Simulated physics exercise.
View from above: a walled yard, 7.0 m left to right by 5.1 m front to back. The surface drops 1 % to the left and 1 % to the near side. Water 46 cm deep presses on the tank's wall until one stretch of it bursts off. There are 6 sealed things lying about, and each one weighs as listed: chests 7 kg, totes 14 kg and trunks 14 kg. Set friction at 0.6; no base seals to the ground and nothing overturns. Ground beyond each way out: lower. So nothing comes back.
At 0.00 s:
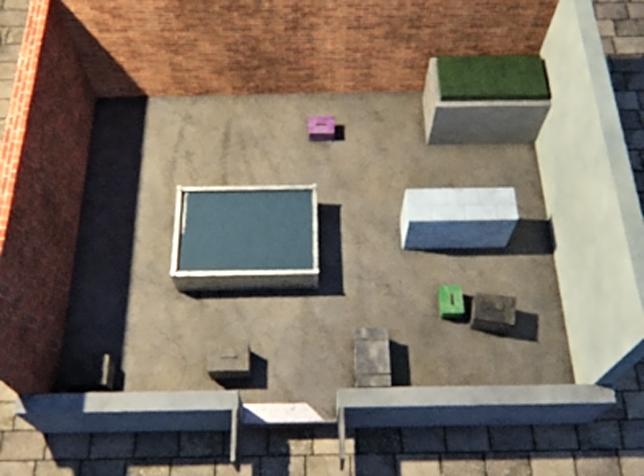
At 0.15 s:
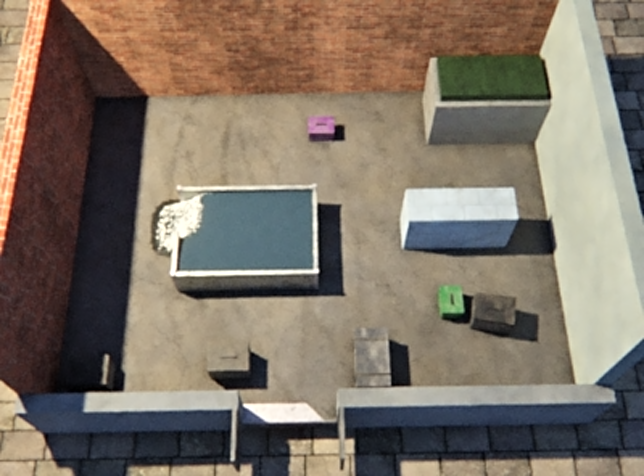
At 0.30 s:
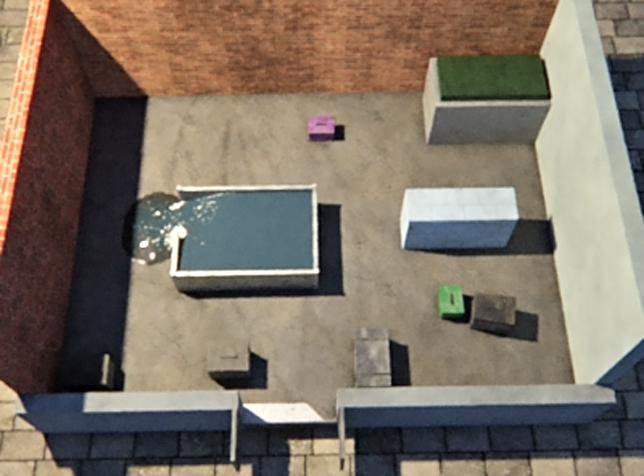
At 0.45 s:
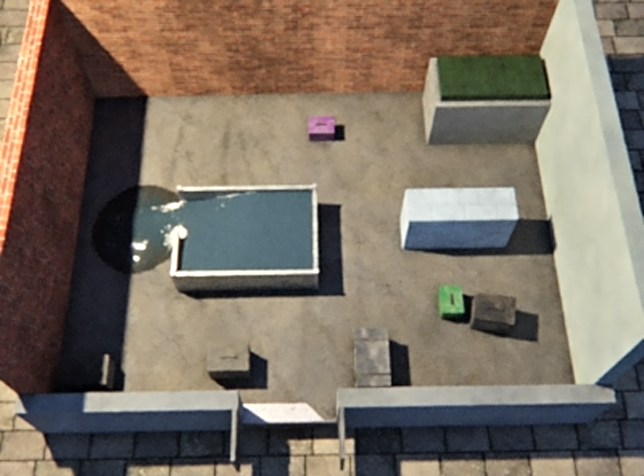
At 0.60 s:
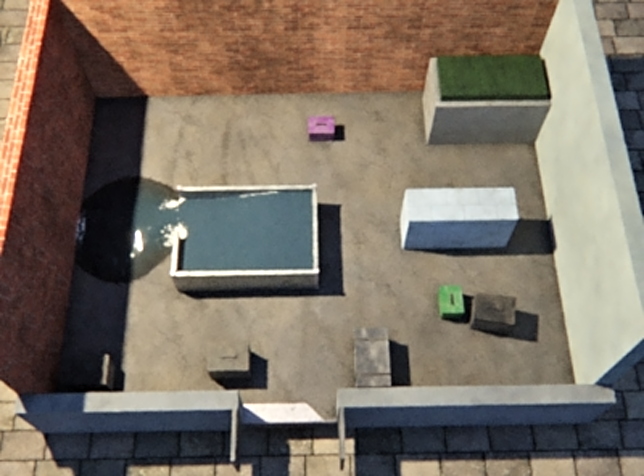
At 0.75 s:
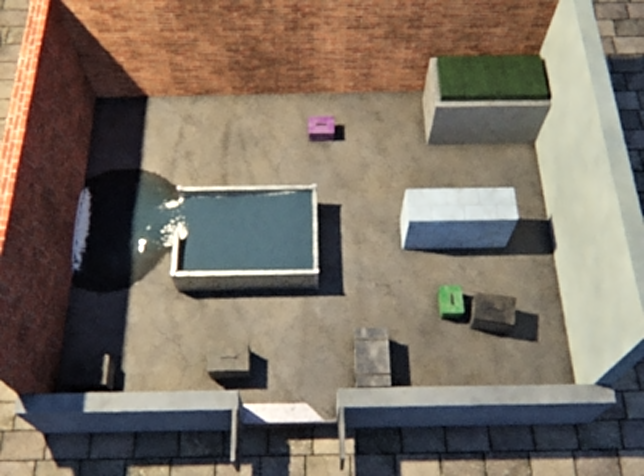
In a walled yard seen from above, a raised rectangular pool sits full among scattered boxes, including a purple tote and a green one. Water bursts out over its left side in white foam, then spreads across the ground in a dark rounded sheet to the left wall, while the totes stay still.
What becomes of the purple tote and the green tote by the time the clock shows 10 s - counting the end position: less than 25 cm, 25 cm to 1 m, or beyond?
One by one: Purple tote: Almost still; green tote: Almost still.
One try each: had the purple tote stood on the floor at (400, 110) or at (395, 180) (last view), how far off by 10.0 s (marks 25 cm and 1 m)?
Order of tries: It keeps its spot; it keeps its spot.
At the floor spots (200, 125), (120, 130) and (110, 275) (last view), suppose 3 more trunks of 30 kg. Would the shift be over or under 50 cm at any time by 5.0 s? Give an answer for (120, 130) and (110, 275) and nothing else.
Beyond the mark, beyond the mark.
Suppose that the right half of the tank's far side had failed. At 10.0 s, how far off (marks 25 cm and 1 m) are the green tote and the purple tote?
The green tote would remain almost still and the purple tote would be washed far off.
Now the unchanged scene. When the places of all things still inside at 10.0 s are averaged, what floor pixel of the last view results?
They average out to somewhere around (396, 283).
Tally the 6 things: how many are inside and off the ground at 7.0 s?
Total: 2.
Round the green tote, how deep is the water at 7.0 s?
Roughly 0 cm deep.
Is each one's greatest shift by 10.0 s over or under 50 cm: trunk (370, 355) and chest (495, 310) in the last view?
First one stayed inside, second one stayed inside.
After 2.0 s the purple tote is near (321, 125), 0.0 m from its start, aground; the green tote is near (452, 299), 0.0 m from its start, aground; 0 of 6 are out; 0 afloat.
After 4.5 s the purple tote is near (321, 125), 0.0 m from its start, aground; the green tote is near (452, 299), 0.0 m from its start, aground; 0 of 6 are out; 1 afloat.
After 7.0 s the purple tote is near (321, 125), 0.0 m from its start, aground; the green tote is near (452, 299), 0.0 m from its start, aground; 0 of 6 are out; 2 afloat.
After 10.0 s the purple tote is near (321, 125), 0.0 m from its start, aground; the green tote is near (452, 299), 0.0 m from its start, aground; 1 of 6 are out; 0 afloat.
